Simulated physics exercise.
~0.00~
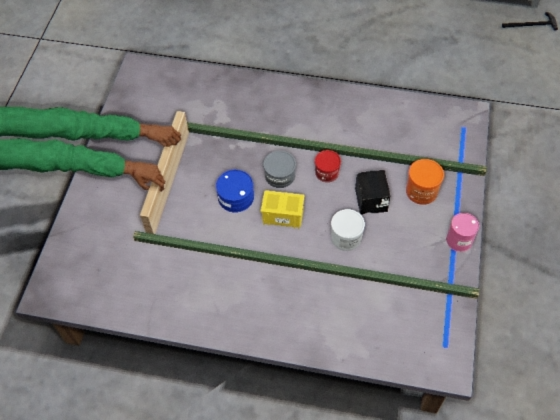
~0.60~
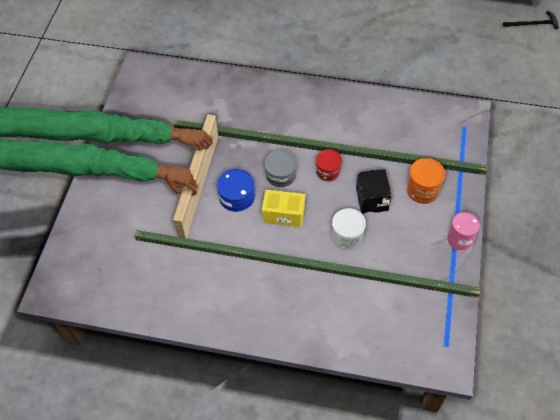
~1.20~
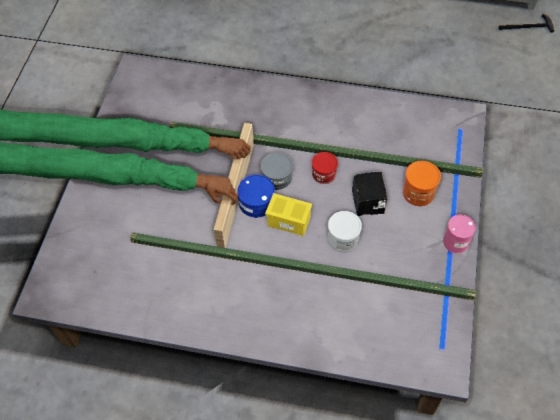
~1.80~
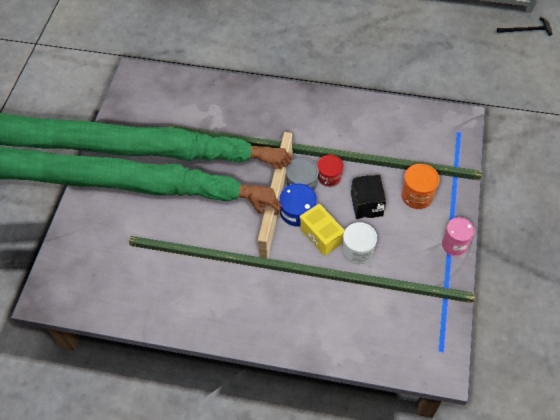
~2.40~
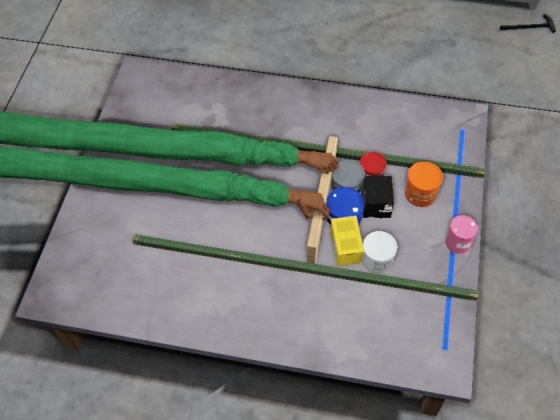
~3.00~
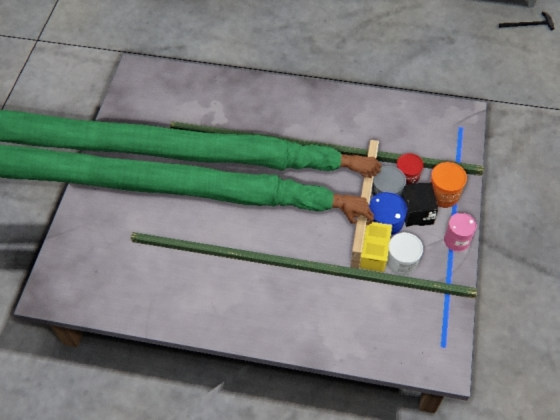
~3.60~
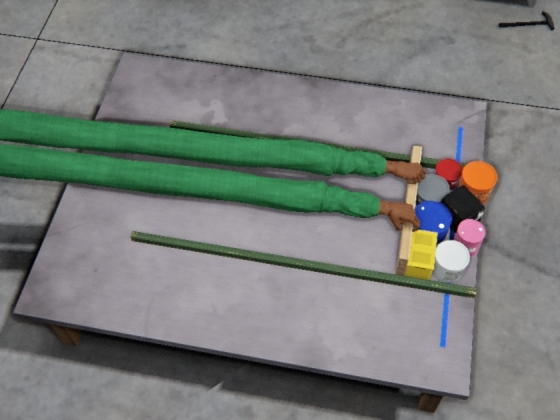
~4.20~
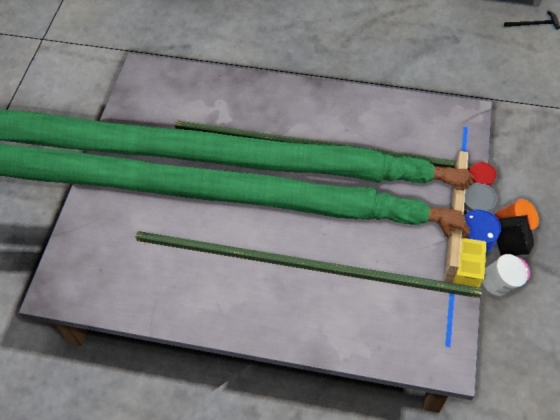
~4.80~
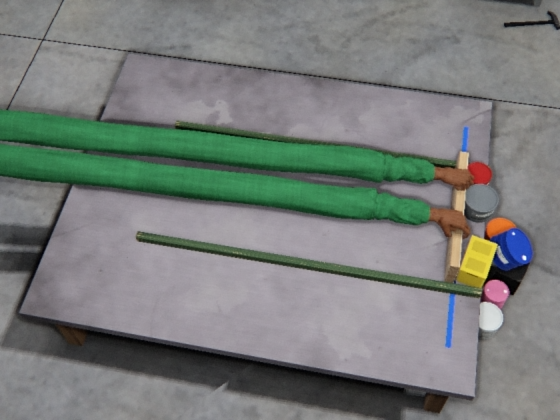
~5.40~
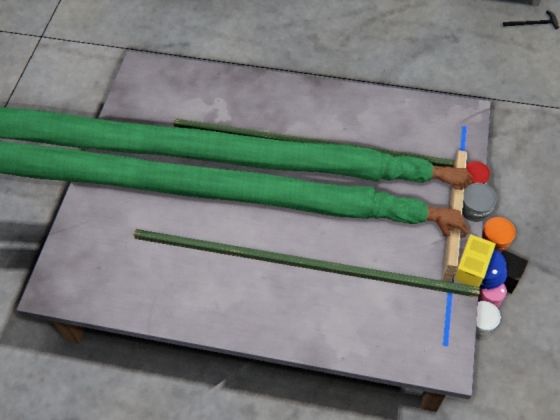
Green-sleeved arms push a plank rightward, sweeping containers along a table until several tumble off.
